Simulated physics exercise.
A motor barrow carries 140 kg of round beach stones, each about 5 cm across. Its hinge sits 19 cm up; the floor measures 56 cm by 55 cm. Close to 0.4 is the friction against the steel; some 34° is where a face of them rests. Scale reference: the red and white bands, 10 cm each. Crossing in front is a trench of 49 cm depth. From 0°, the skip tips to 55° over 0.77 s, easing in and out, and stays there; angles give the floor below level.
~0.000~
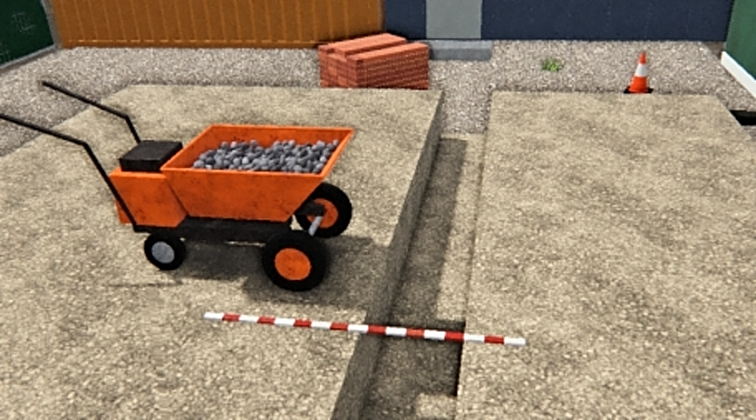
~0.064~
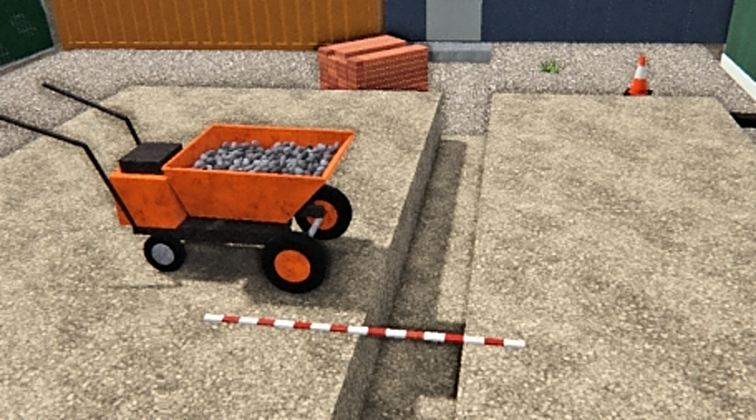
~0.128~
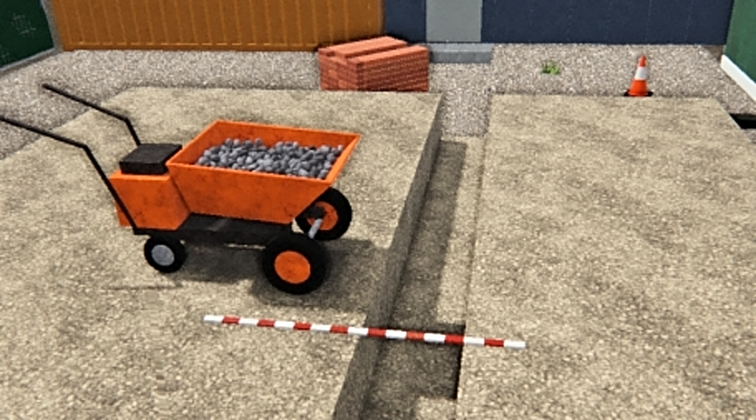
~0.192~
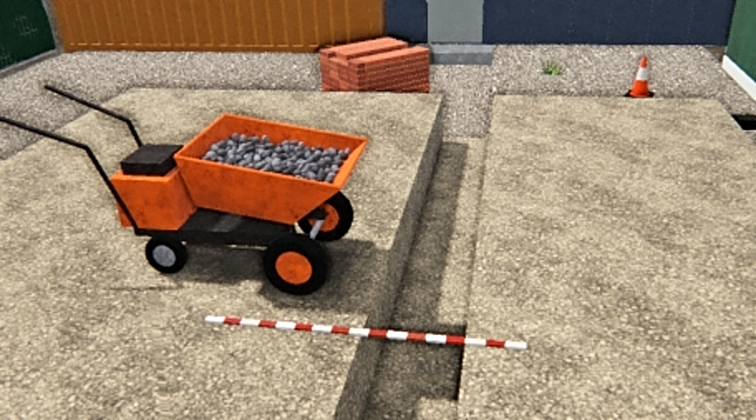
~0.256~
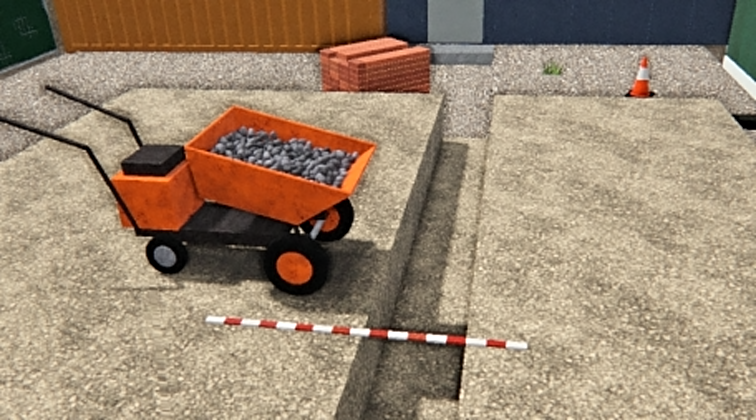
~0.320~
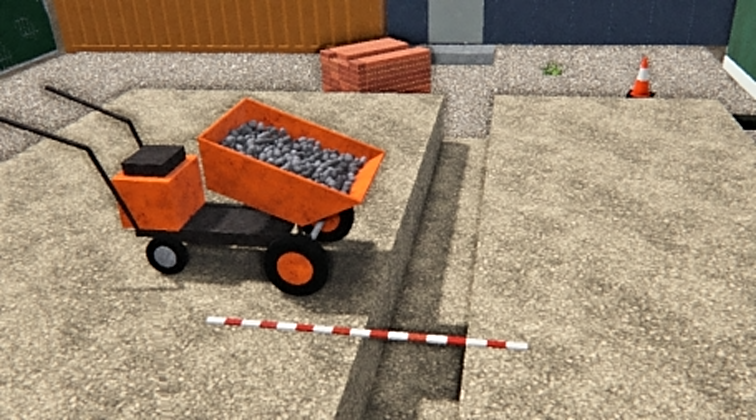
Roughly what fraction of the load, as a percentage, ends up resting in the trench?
Roughly 74 per cent of the load.
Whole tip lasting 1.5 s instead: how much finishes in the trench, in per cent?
It would come to roughly 80 per cent.
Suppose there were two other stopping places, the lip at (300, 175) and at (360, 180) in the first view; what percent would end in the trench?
From the first place around 80 per cent, from the other around 45.
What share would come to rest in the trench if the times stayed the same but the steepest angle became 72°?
Then roughly 90 percent.
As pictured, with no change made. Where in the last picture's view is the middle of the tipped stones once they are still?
Resting centre: About (440, 333).
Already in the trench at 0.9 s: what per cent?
Approx. 10 % of the load.
After 0.6 s the floor is at 47°; 100 % in the skip; the foremost stones are at (382, 212).
After 0.9 s the floor is at 55°; 92 % in the skip, 8 % in the trench; the foremost stones are at (441, 265).
After 1.2 s the floor is at 55°; 52 % in the skip, 42 % in the trench, 6 % past the trench; the foremost stones are at (519, 283).
After 3.2 s the floor is at 55°; 19 % in the skip, 74 % in the trench, 7 % past the trench; the foremost stones are at (606, 284).
